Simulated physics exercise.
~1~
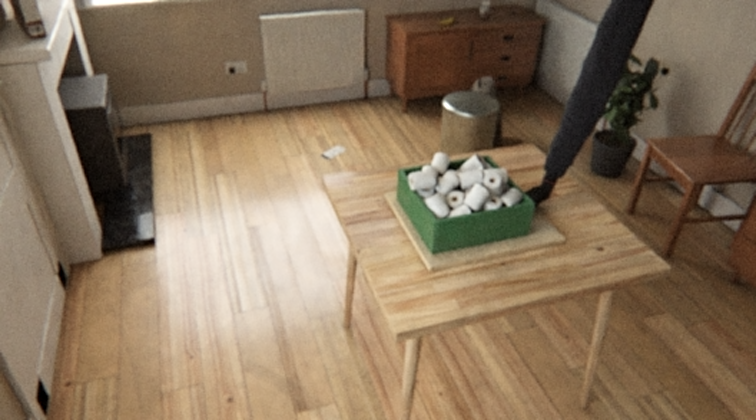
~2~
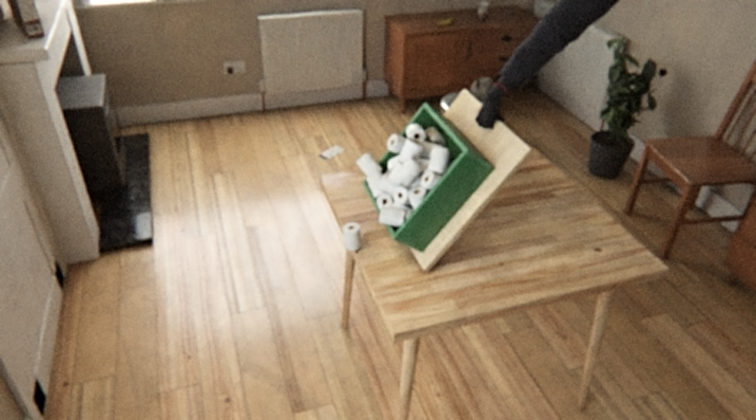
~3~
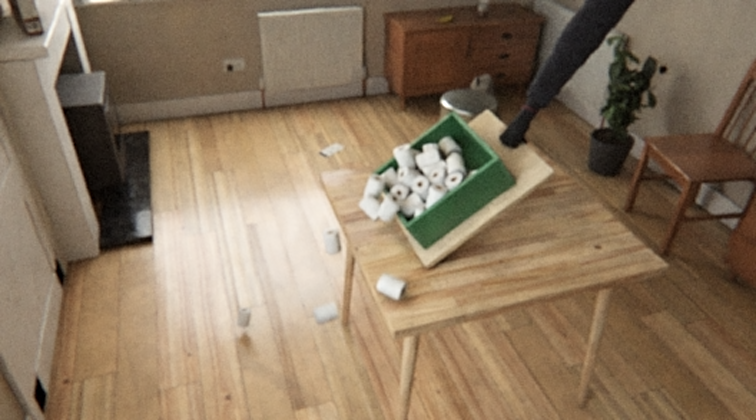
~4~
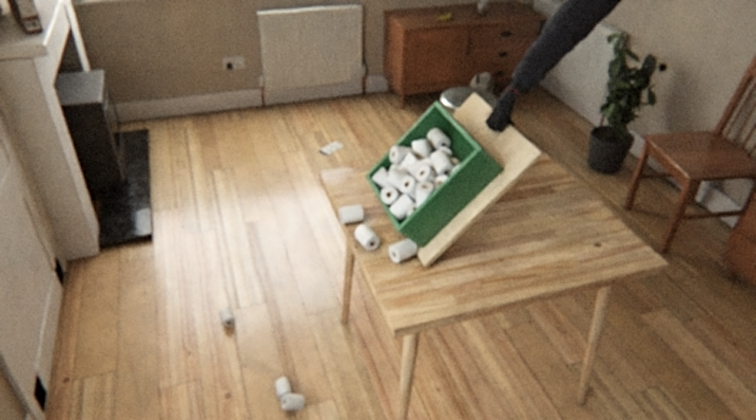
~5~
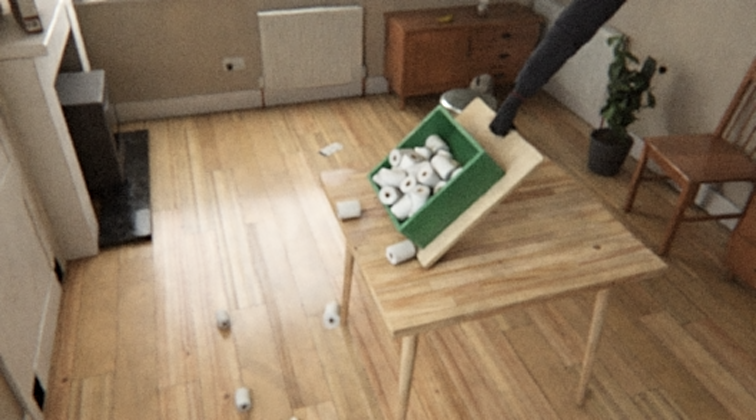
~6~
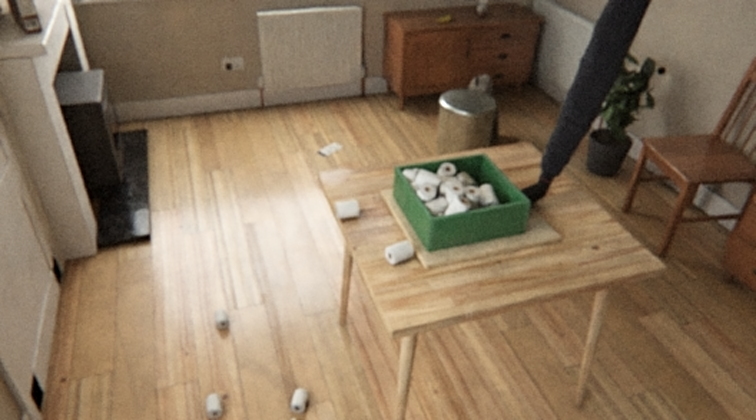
A green box of white rolls is tipped leftward by an arm, spilling some, then lowered flat.
